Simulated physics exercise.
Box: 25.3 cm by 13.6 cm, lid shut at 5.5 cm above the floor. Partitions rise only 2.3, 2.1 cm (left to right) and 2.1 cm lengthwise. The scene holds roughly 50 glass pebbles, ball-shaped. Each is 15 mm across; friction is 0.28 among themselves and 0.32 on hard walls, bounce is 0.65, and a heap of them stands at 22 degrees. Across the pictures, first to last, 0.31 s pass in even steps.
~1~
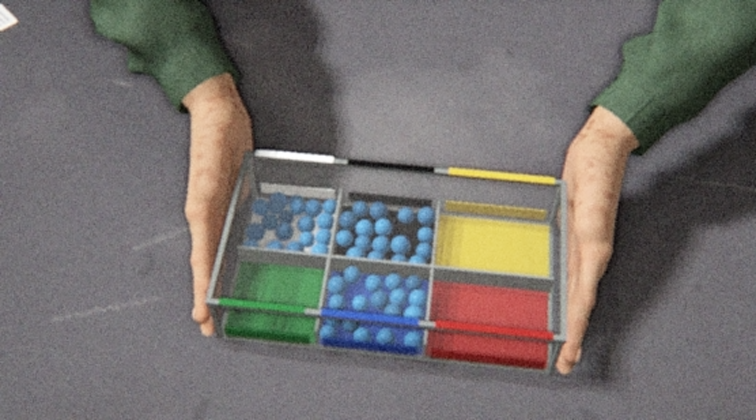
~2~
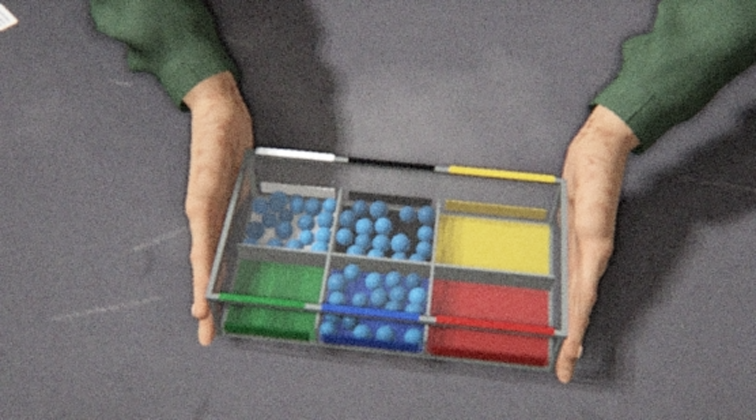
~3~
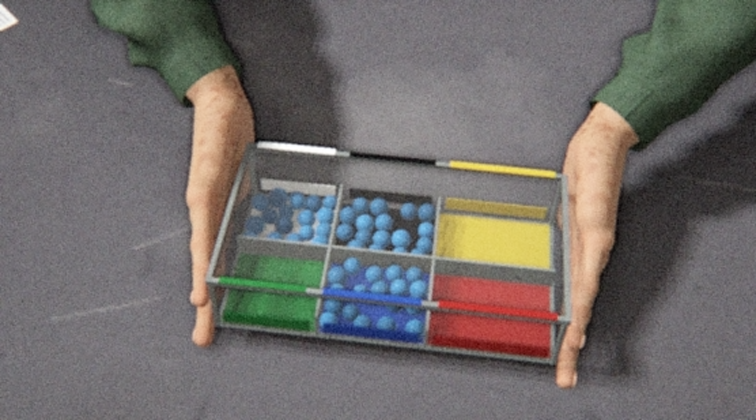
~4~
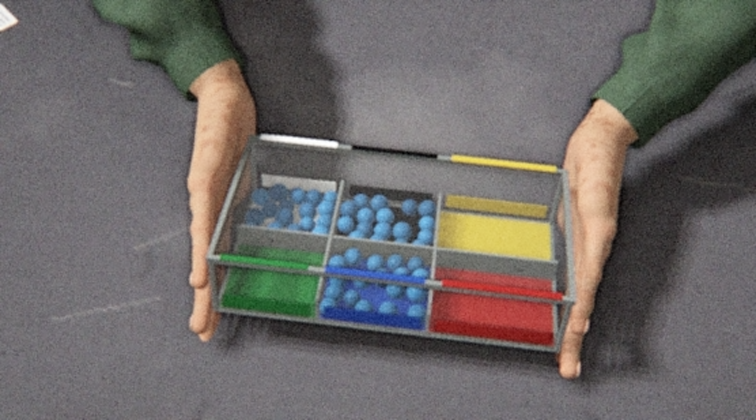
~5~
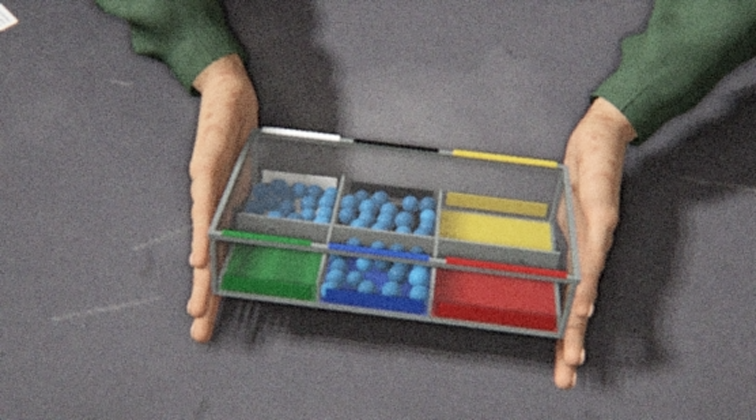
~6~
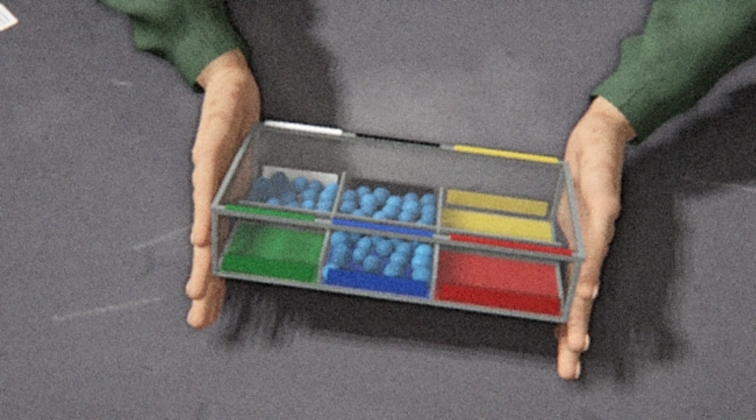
A clear, lidded box with six coloured compartments is tilted steadily by two hands in green sleeves, its near edge rising, while small blue balls stay grouped in the white, black and blue sections.
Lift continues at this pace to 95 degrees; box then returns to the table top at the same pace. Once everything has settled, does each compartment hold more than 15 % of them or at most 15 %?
Red: At most 15 %; blue: At most 15 %; green: At most 15 %; yellow: More than 15 %; white: More than 15 %; black: More than 15 %.
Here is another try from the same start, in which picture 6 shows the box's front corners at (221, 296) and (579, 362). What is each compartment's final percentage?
Red 80, blue 15, green 0, yellow 0, white 0, black 0.
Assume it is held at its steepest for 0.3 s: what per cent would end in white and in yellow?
In per cent: White 30, yellow 35.
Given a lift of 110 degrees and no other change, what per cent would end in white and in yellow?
In that case white 30; yellow 30.
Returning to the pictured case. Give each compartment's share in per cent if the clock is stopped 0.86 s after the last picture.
Red = 0, blue = 20, green = 0, yellow = 0, white = 35, black = 45 (per cent).
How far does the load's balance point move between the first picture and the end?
Net shift: Approx. 4.0 cm.
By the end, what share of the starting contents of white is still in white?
My estimate is roughly 80 percent.
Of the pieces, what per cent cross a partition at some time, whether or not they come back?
Around 50 percent.
Then, 0.86 s after the last picture, tilt 93 degrees; blue 20 %, white 35 %, black 45 %.
Then, 1.43 s after the last picture, tilt 40 degrees; yellow 25 %, white 30 %, black 45 %.
Then, 2.05 s after the last picture, tilt 0 degrees; yellow 25 %, white 30 %, black 45 %.
In the end, red 0 %, blue 0 %, green 0 %, yellow 25 %, white 30 %, black 45 %.
